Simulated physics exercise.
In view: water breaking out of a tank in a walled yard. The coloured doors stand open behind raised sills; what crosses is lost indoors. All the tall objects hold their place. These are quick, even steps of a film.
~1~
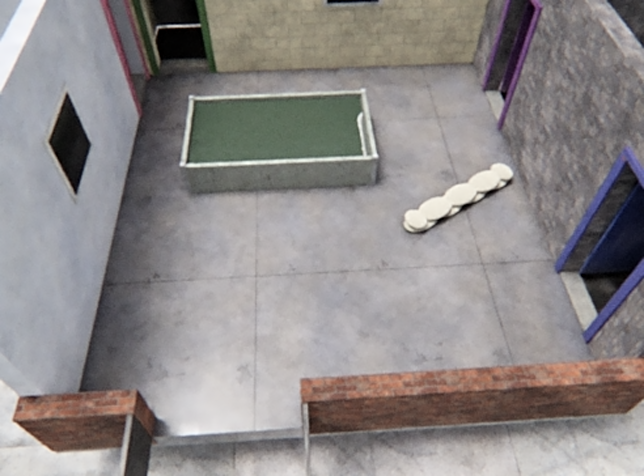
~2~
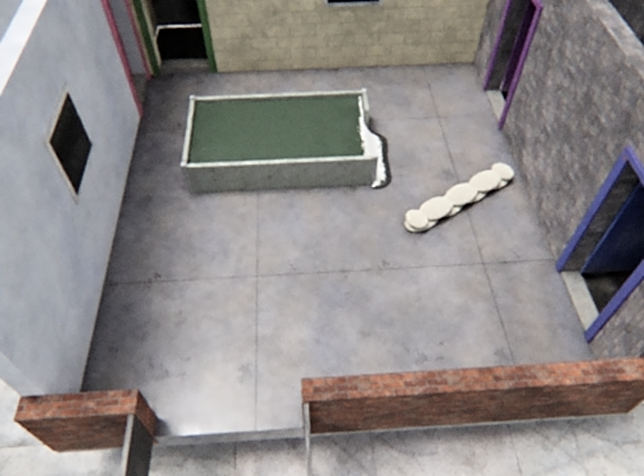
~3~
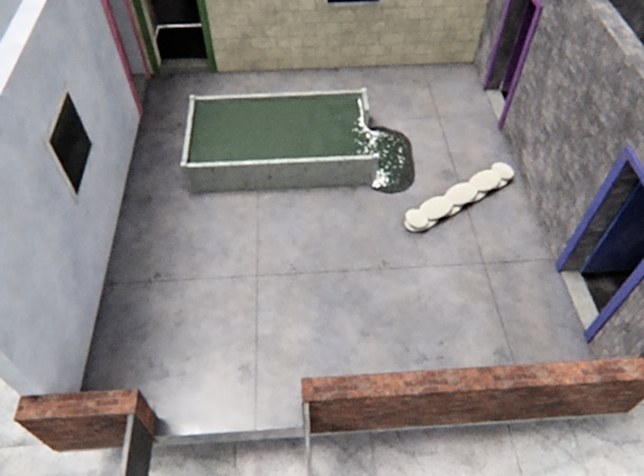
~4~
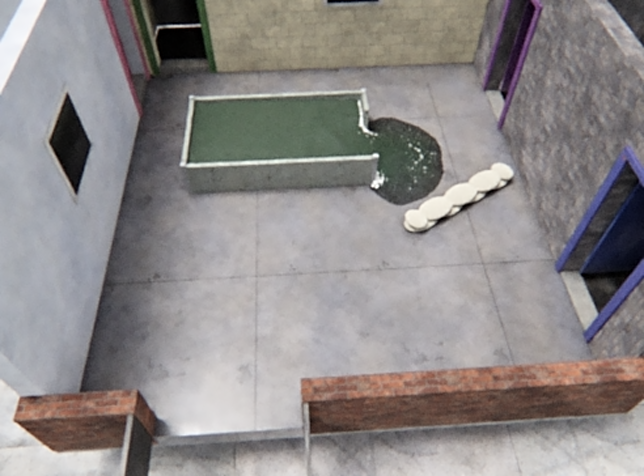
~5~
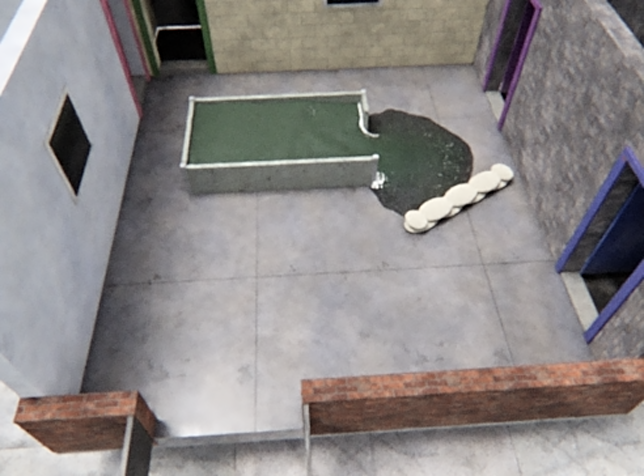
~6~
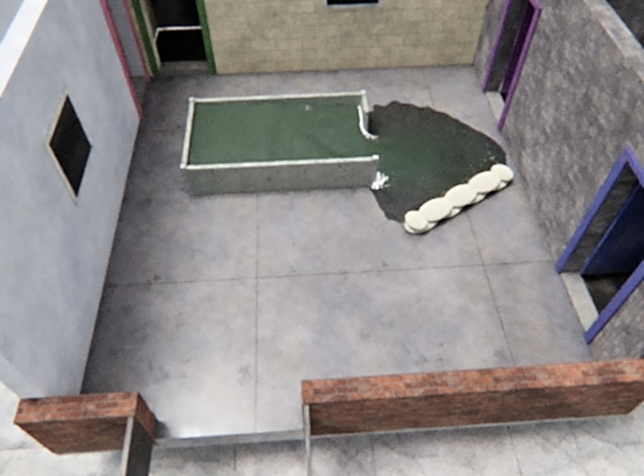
In a walled yard with open coloured doors, green water sits still in a rectangular tank, then breaks out through its right end and spreads rightward across the grey floor, reaching along a pale, lumpy barrier.
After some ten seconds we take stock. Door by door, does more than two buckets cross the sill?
In the end: The purple door lets in a lot; the blue door admits no more than that; the green door admits no more than that; the pink door admits no more than that.
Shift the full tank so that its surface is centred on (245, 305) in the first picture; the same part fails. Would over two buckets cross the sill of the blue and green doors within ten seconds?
One by one: The blue one is over, the green one stays under.
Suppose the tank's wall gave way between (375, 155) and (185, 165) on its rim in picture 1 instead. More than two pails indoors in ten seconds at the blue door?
One by one: The blue door goes over.
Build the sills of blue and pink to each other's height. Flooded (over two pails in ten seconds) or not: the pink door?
The pink one lets more in.
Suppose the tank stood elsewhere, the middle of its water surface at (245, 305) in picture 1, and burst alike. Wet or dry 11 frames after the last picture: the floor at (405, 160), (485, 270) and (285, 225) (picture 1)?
In turn: Free of water, flooded, no water.
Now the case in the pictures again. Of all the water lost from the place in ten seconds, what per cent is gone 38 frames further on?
Some 65 per cent.
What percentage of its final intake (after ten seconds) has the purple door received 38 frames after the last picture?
I make it 65 per cent.
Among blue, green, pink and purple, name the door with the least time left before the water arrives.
The purple door.
A moment on, water covers 15 % of the floor; the purple door under two buckets in, the blue door not reached, the green door not reached, the pink door not reached.
Next, water covers 20 % of the floor; the purple door over two buckets in, the blue door not reached, the green door not reached, the pink door not reached.
Then, water covers 30 % of the floor; the purple door far over two buckets in, the blue door wet at the sill, nothing in, the green door not reached, the pink door not reached.
Later, water covers 50 % of the floor; the purple door far over two buckets in, the blue door wet at the sill, nothing in, the green door wet at the sill, nothing in, the pink door wet at the sill, nothing in.
In the end, water covers 85 % of the floor; the purple door far over two buckets in, the blue door wet at the sill, nothing in, the green door wet at the sill, nothing in, the pink door wet at the sill, nothing in.
